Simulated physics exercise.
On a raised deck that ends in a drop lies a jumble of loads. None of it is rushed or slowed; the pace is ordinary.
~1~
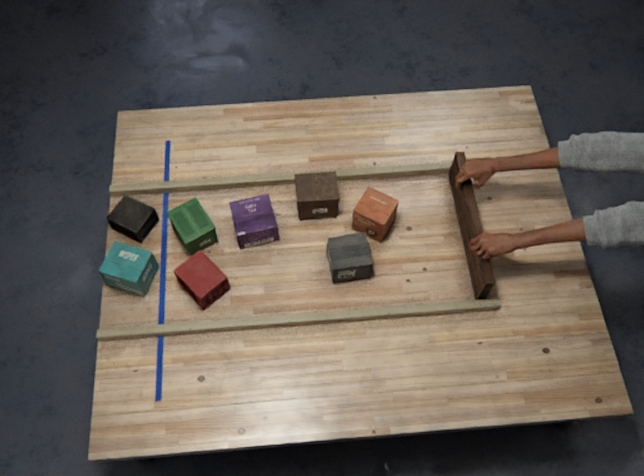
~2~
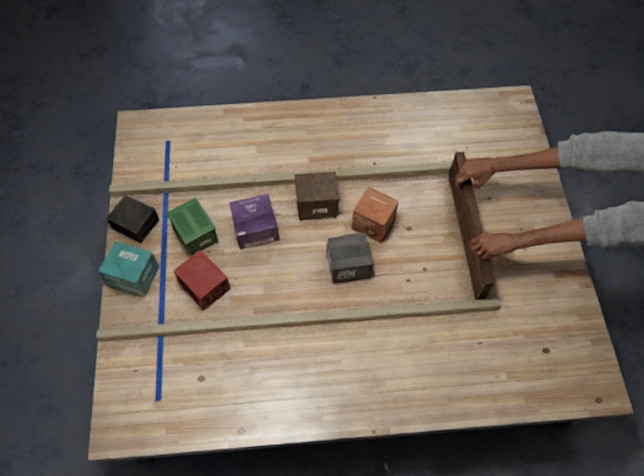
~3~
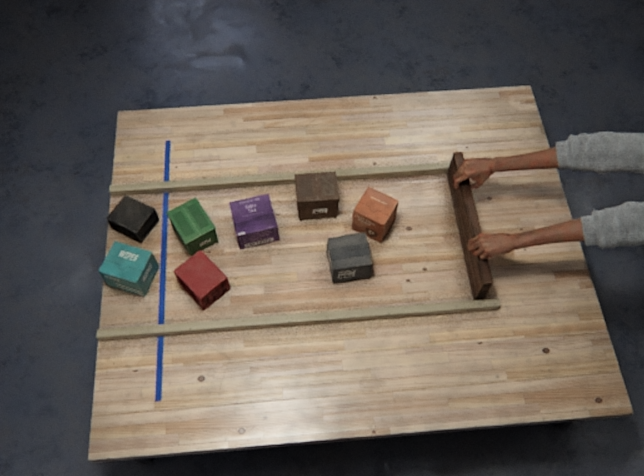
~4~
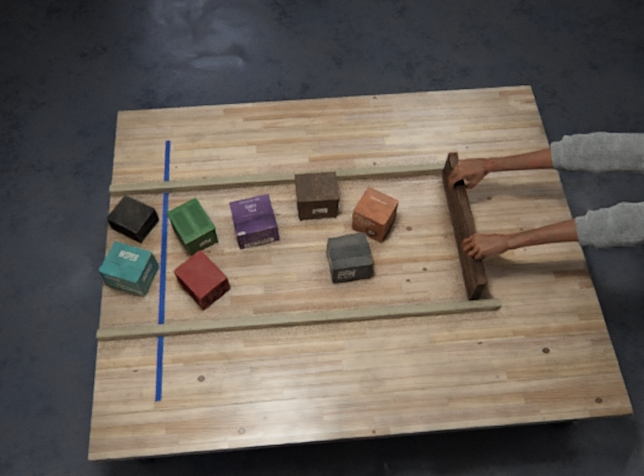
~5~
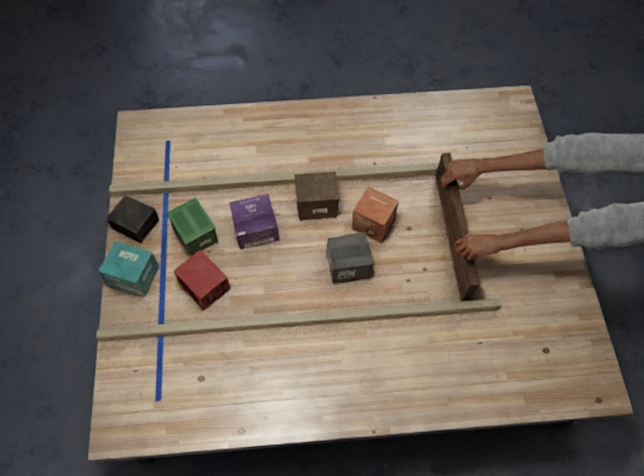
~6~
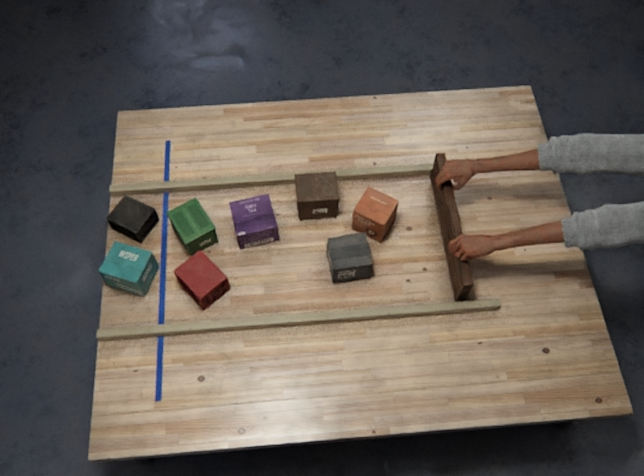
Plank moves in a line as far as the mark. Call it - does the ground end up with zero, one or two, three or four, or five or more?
The ground ends up with three or four.
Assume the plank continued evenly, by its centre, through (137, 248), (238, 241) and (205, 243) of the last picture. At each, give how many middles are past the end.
Going through the three positions, you'd get 5, 0 and 1.
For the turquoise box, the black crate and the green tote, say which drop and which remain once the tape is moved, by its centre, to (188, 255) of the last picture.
Here's how it goes: The turquoise box ends up below, the black crate ends up below, and the green tote ends up below.
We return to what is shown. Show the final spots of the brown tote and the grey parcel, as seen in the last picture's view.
In the last picture the brown tote sits at (135, 206) while the grey parcel sits at (139, 276).
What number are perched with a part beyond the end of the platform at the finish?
2.
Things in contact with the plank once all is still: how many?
The figure is 3.
Early on, none off yet; black crate at rest near (133, 219); turquoise box at rest near (130, 269); green tote at rest near (193, 227).
Finally, the number that fall off is three or four; lost, green tote, turquoise box and black crate.
